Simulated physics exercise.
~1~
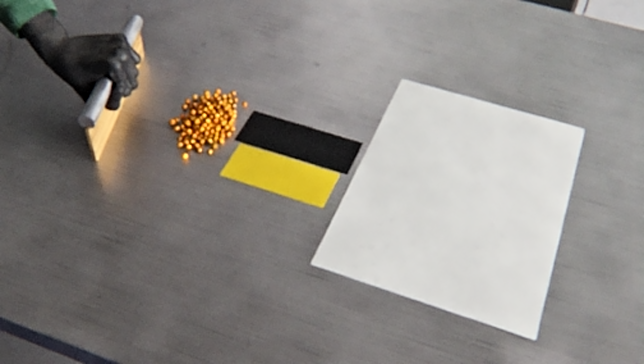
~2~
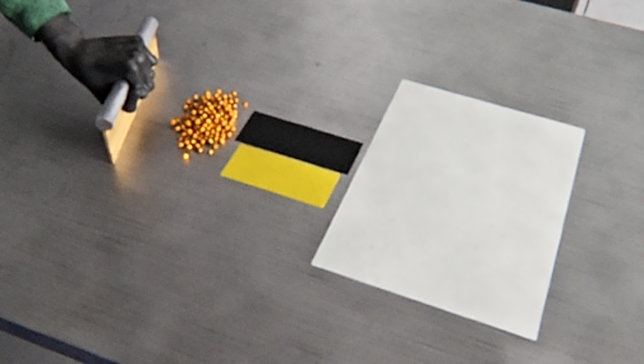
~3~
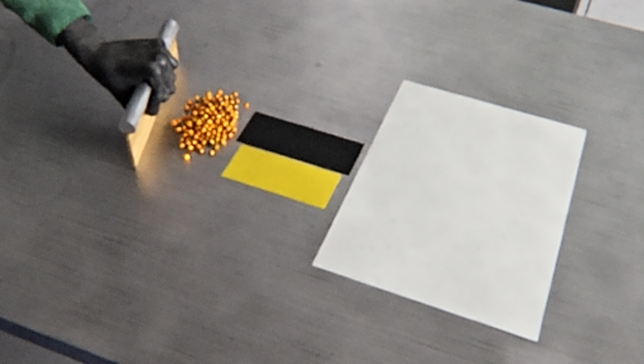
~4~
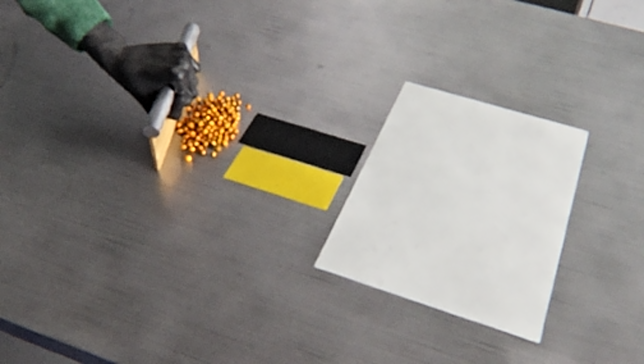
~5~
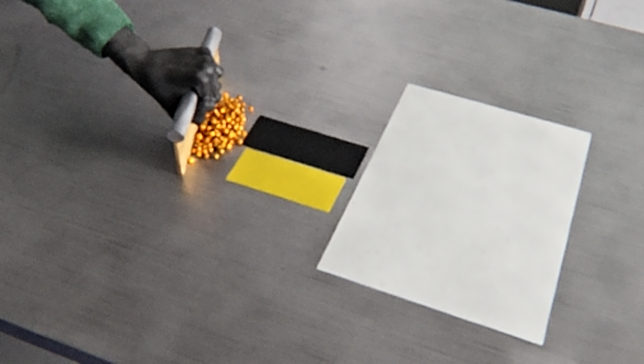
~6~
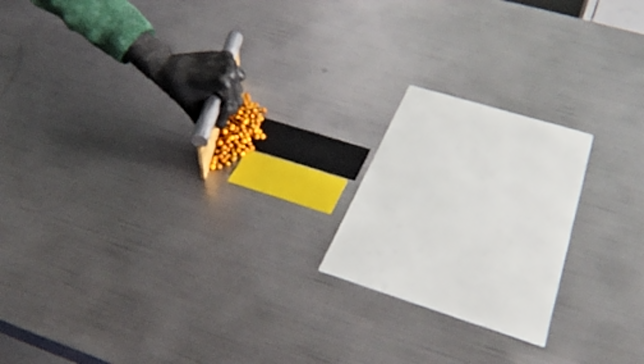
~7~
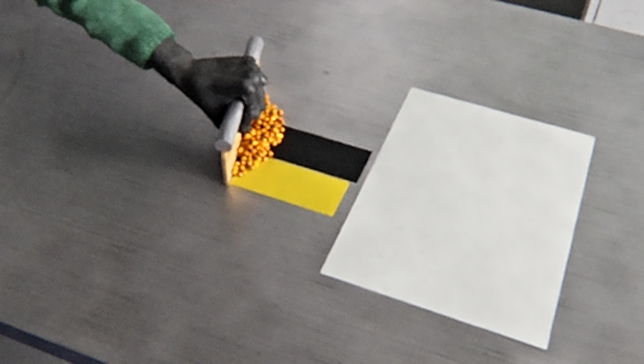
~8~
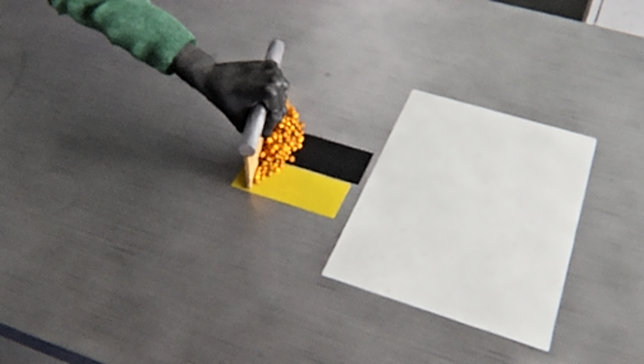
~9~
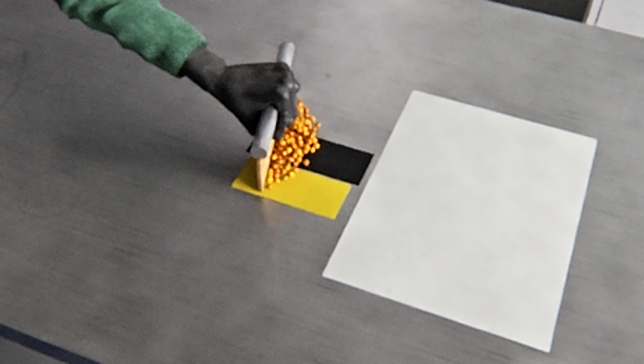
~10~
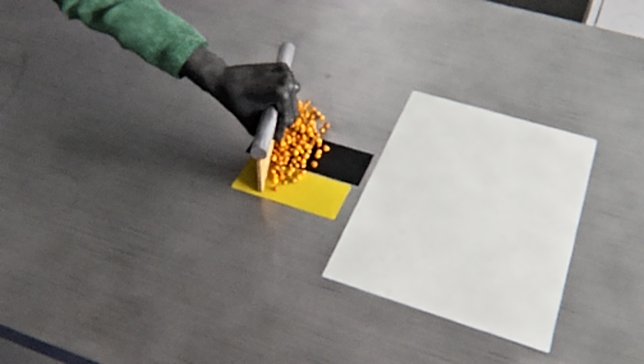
A gloved hand pushes a scraper rightward, sweeping orange kernels partly onto black and yellow mats.
